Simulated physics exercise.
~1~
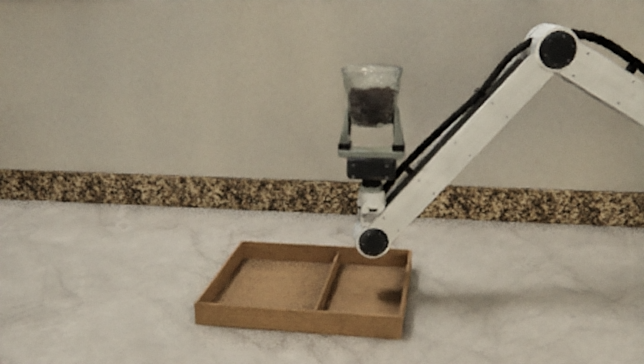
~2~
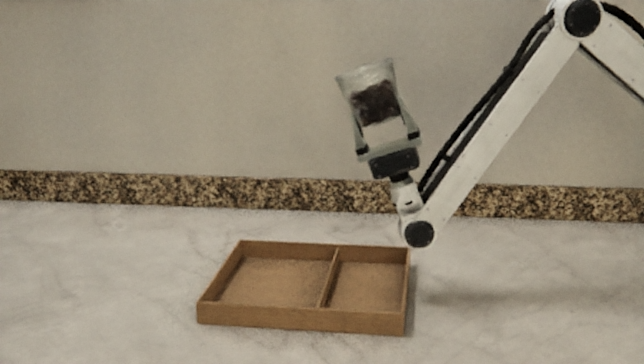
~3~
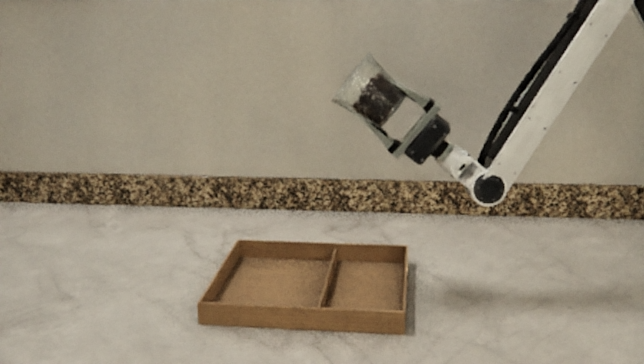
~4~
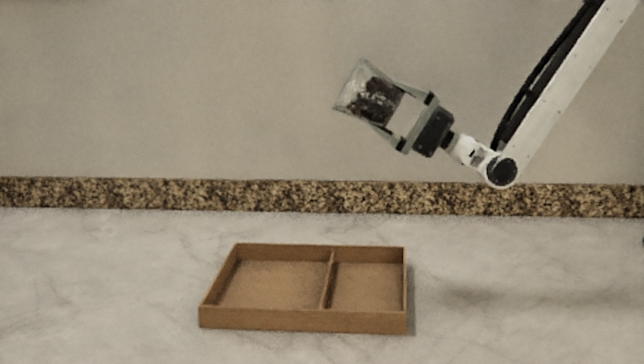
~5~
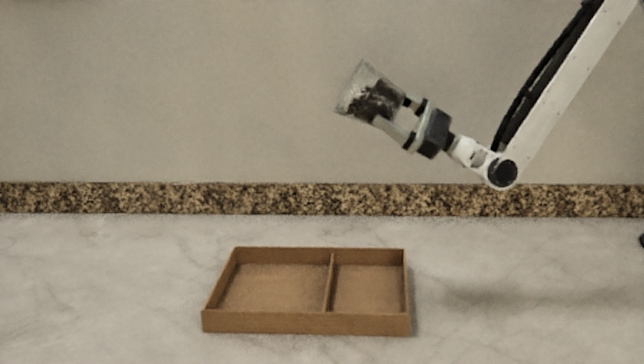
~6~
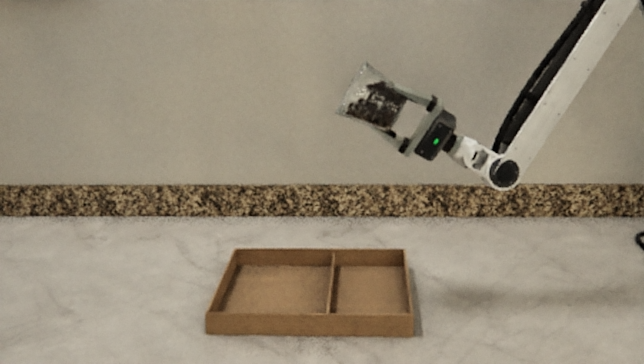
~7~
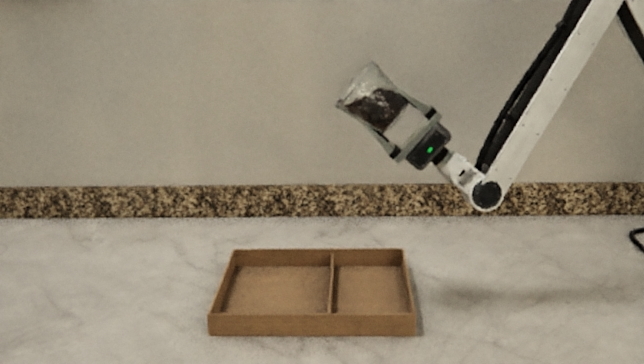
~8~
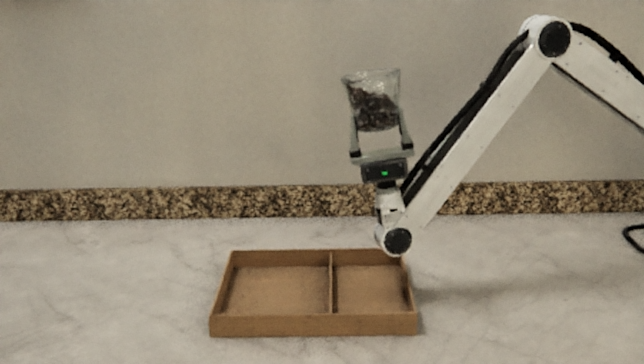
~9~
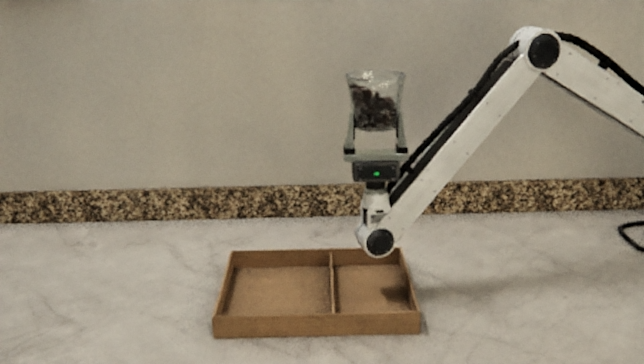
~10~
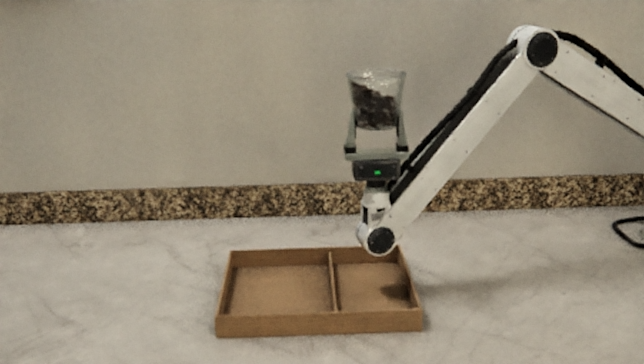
White robot arm tilting a clear beaker of dark beans leftward above a divided tray, then returning it upright without spilling any.
